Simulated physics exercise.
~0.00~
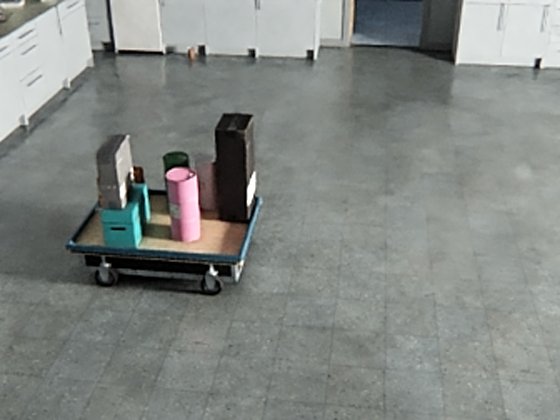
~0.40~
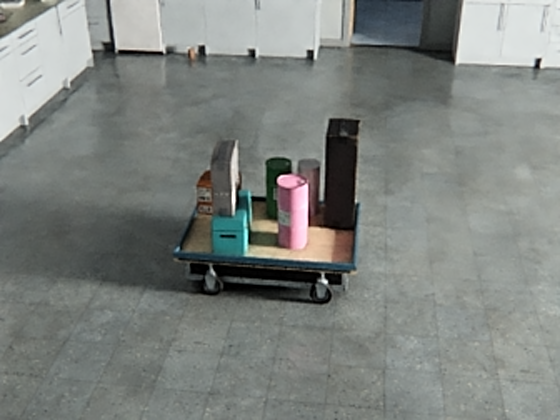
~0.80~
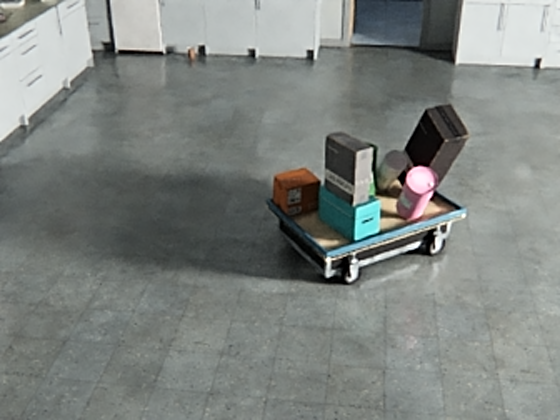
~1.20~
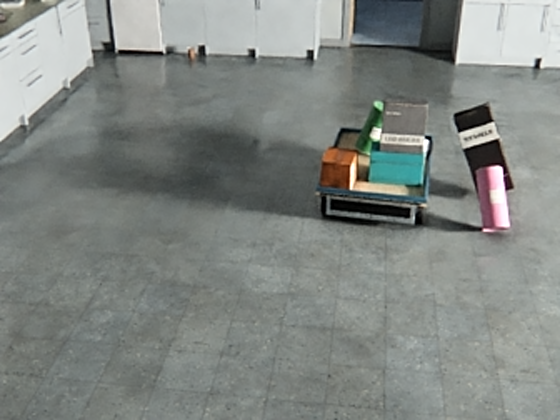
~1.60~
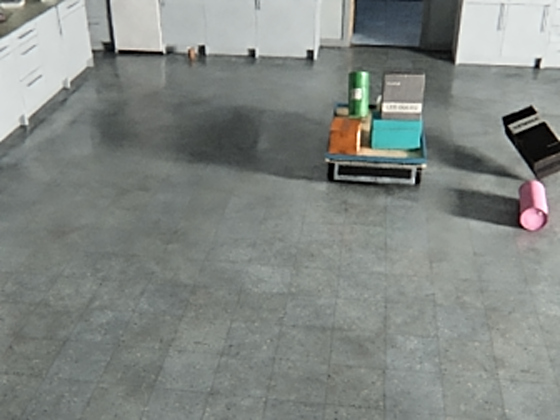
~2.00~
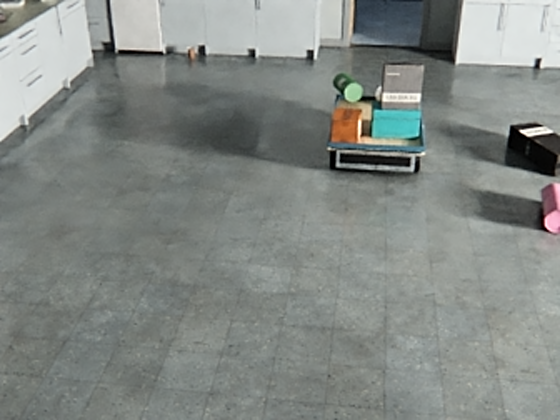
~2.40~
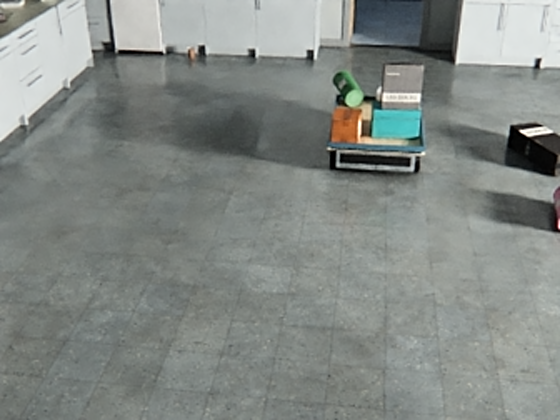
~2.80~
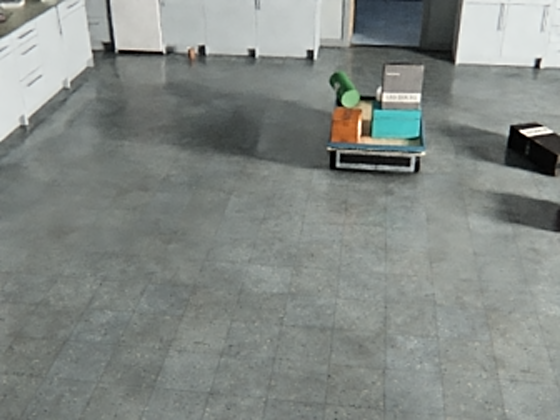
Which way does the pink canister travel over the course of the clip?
The pink canister travels to the right, first riding on the cart and then rolling along the floor after it falls off.
